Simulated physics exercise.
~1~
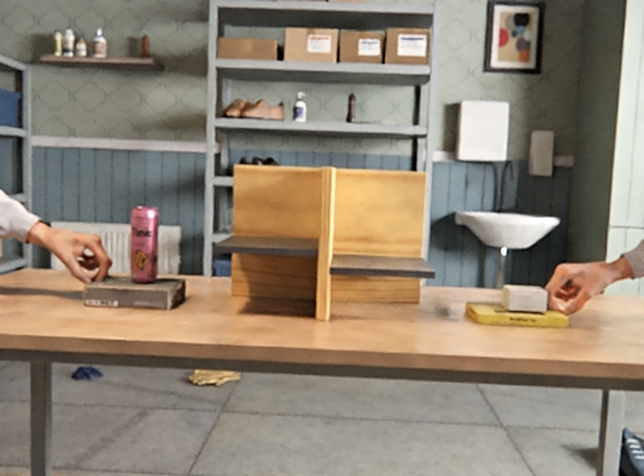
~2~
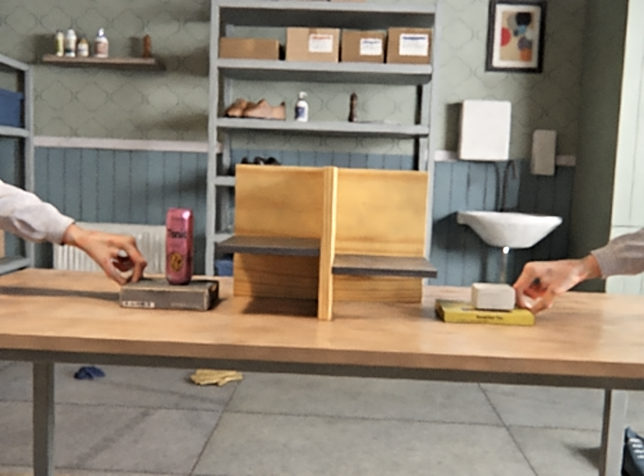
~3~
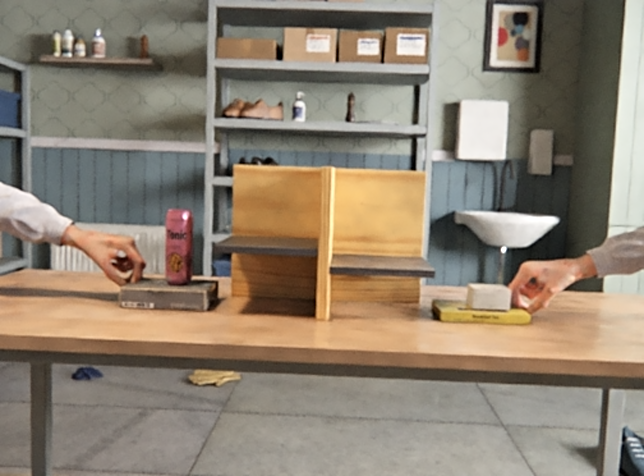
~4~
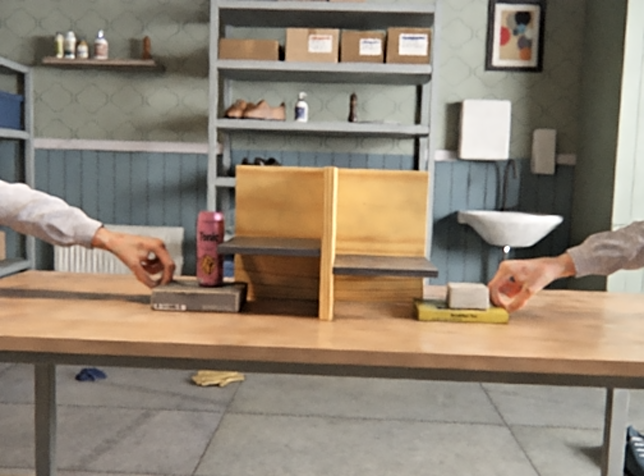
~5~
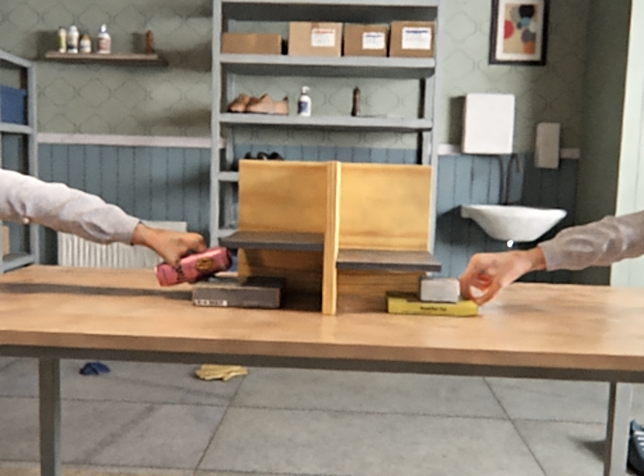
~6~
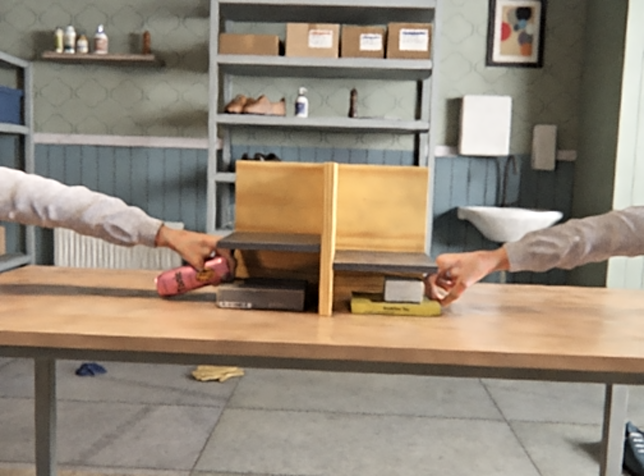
The clip shows two hands pushing a grey box carrying an upright pink can and a yellow packet carrying a white block toward low shelves from opposite sides; the can hits the left shelf and tips onto its side, while the block passes beneath the right shelf.
